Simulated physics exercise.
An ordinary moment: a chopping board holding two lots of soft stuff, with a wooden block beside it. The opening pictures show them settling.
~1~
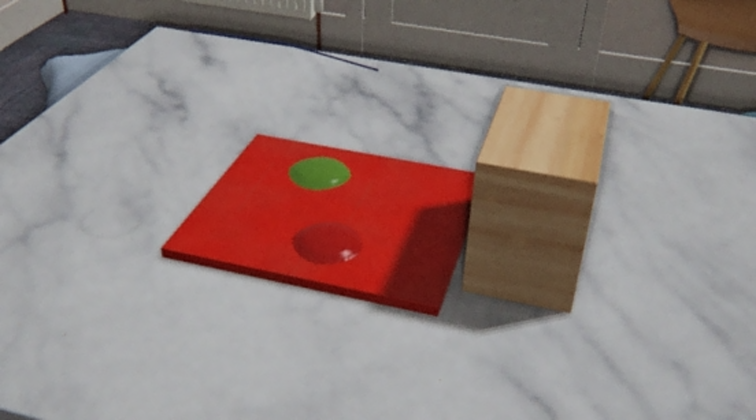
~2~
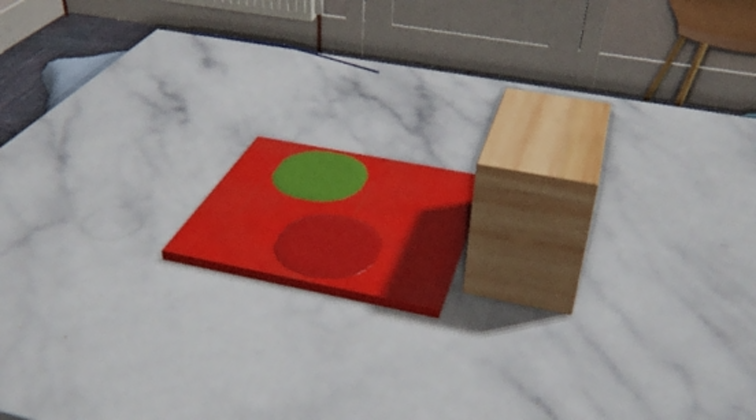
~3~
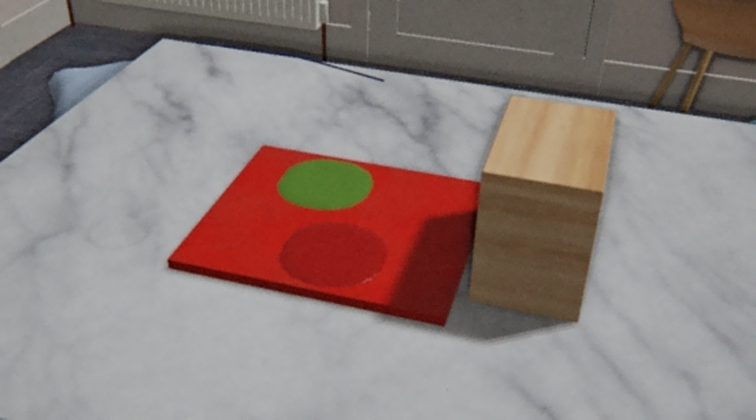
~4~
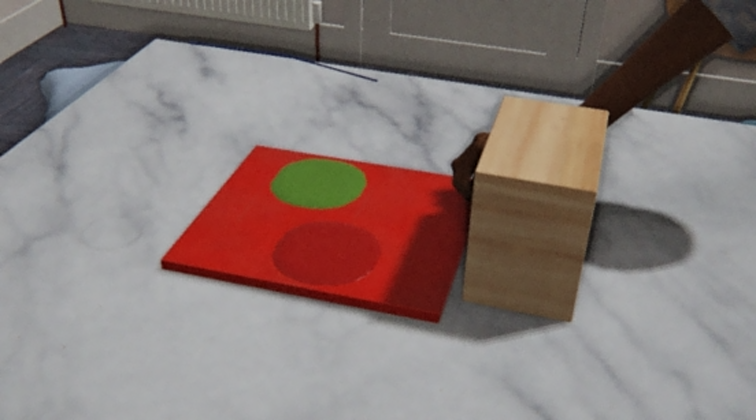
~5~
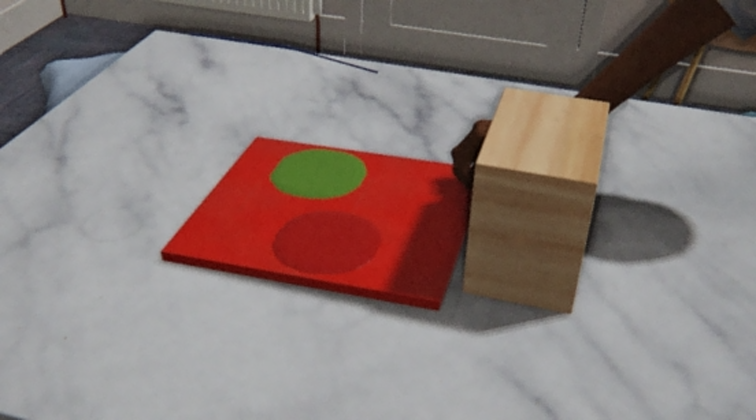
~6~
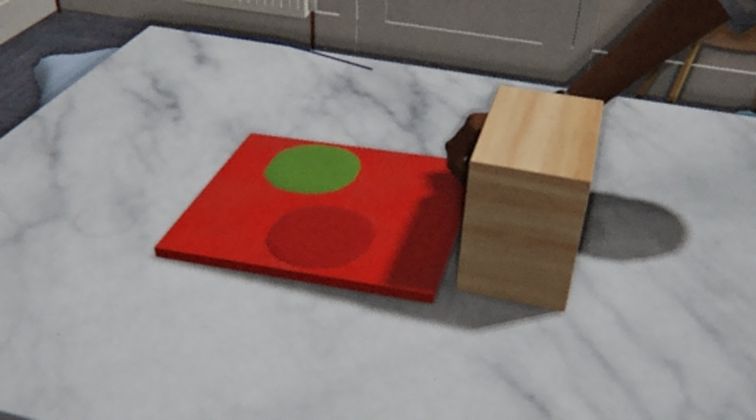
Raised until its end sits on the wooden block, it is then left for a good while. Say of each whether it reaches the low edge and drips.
Take the red sauce first: It goes over; then the green sauce goes over.
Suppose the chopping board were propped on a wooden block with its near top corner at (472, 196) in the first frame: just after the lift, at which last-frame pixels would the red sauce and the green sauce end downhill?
In the last picture, I'd say around (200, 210) for the first and around (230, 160) for the other.
Shortly, slope about 35°; the red sauce has crept down a long way; the green sauce is dripping off the low end.
Then, the red sauce is dripping off the low end; the green sauce is dripping off the low end.
At the finish, slope about 35°; the red sauce is dripping off the low end; the green sauce is dripping off the low end.
